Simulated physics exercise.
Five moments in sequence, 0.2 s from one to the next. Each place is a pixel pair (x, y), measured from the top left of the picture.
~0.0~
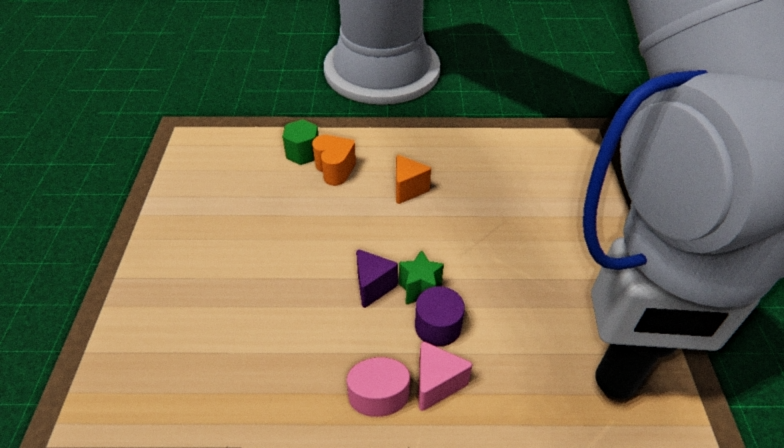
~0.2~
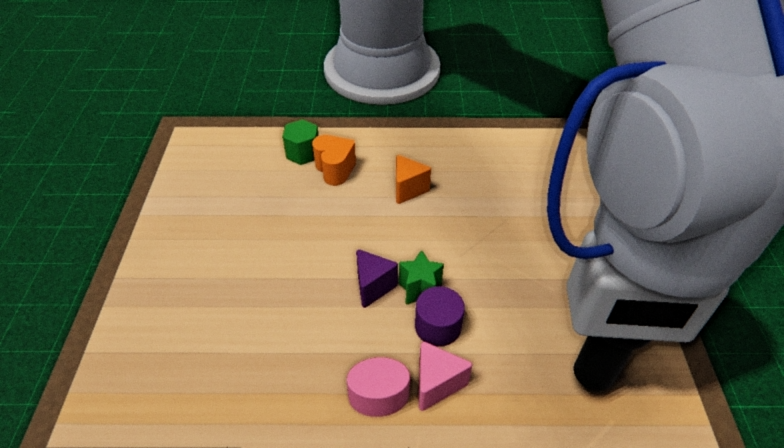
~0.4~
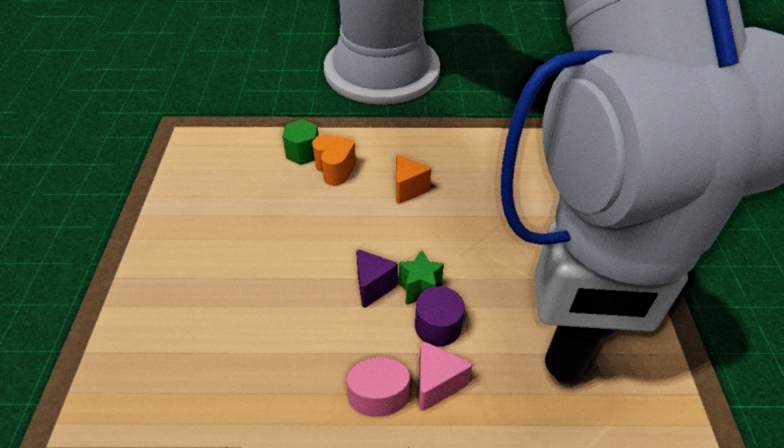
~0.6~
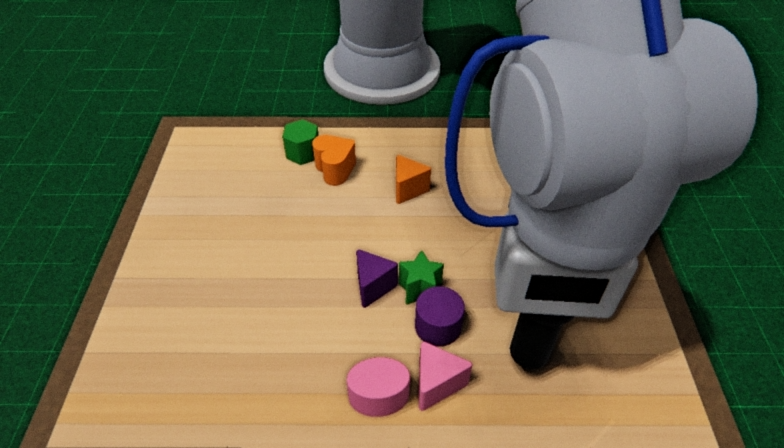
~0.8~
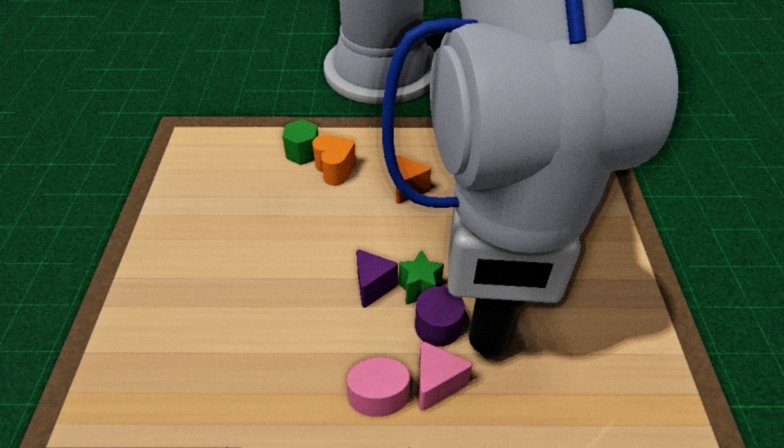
On a wooden board over a green floor, a grey robot arm sweeps its black tip leftward from the right side, nearing still coloured blocks.
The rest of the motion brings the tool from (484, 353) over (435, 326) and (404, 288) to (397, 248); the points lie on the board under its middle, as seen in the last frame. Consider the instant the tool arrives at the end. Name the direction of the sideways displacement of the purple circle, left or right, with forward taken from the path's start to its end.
It goes toward the left-hand side.
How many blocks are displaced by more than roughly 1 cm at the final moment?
Three or more shift.
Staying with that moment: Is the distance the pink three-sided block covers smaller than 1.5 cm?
Yes, I think so.
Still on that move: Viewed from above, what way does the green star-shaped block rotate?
Looking down: Clockwise.
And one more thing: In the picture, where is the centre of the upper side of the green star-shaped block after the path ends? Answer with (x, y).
I'd expect the centre of its top face to be at (402, 203).
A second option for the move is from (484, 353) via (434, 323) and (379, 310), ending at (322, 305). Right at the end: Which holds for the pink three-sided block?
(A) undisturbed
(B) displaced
(A)
The first path, step by step. One third of the way, tool (436, 311); green star-shaped block (411, 251); purple circle (404, 281).
Two thirds of the way, tool (404, 272); purple three-sided block (333, 245), turned 40° anticlockwise; green star-shaped block (405, 235), turned 55° clockwise; purple circle (369, 249).
At the end, tool (397, 232); purple three-sided block (320, 243), turned 50° anticlockwise; green star-shaped block (402, 203), turned 80° clockwise; pink three-sided block not moved; purple circle (358, 230).
